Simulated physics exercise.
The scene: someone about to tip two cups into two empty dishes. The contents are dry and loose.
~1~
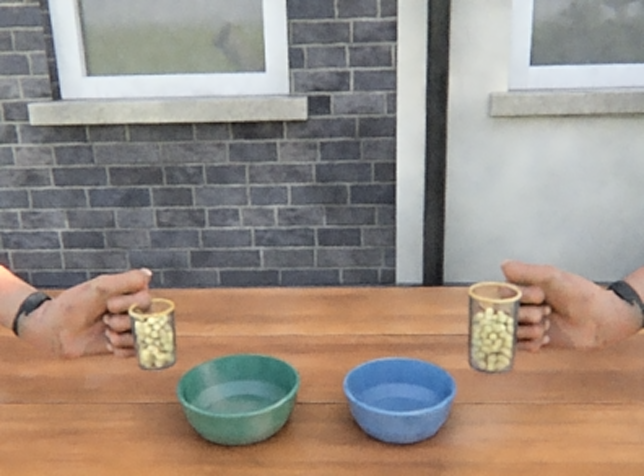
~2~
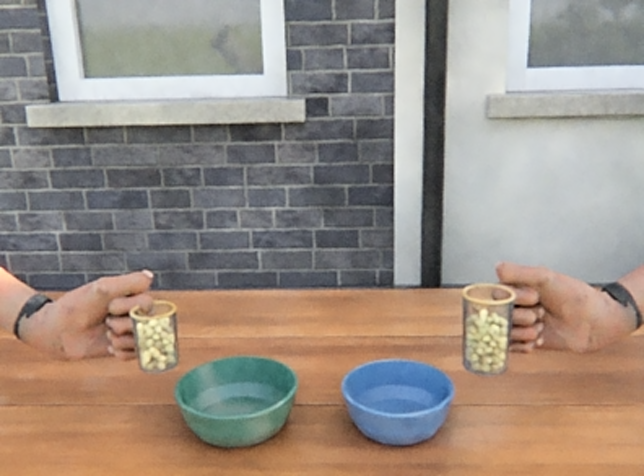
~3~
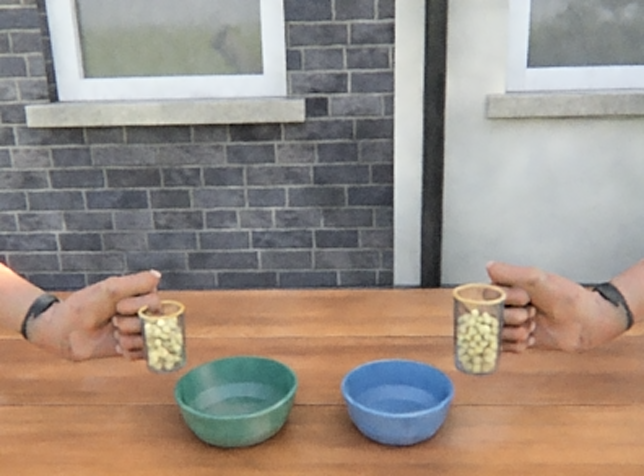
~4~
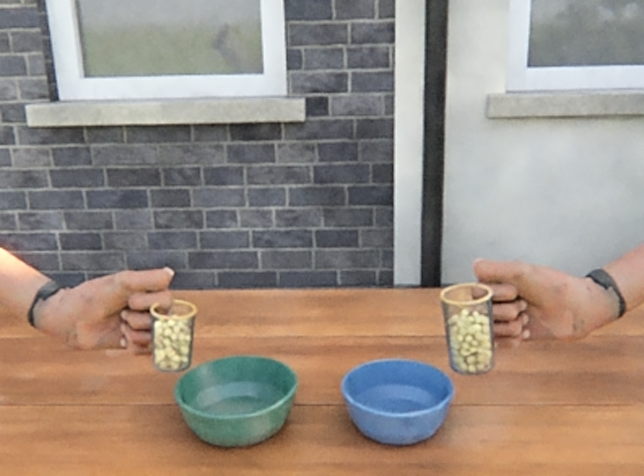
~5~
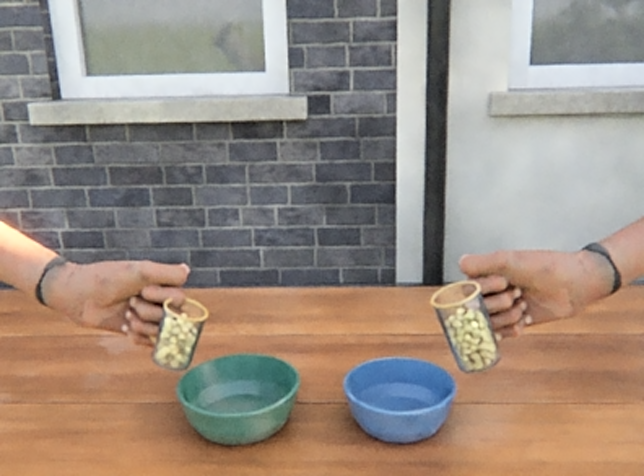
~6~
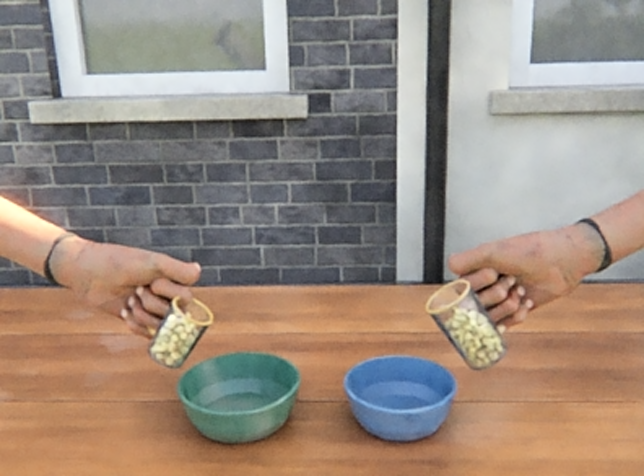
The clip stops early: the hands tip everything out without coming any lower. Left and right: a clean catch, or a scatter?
In the end the left one holds every piece, and the right one holds every piece.
Then, 0.47 s past the last view, left, all still in the cup; right, all still in the cup.
Then, 0.88 s past the last view, left, most still in the cup, a small part in the dish, a small part in the air; right, nearly all still in the cup, a stray few in the dish, a small part in the air.
Then, 1.23 s past the last view, left, all in the dish; right, a stray few still in the cup, nearly all in the dish, a stray few in the air.
Finally, left, all in the dish, none outside the dish; right, all in the dish, none outside the dish.
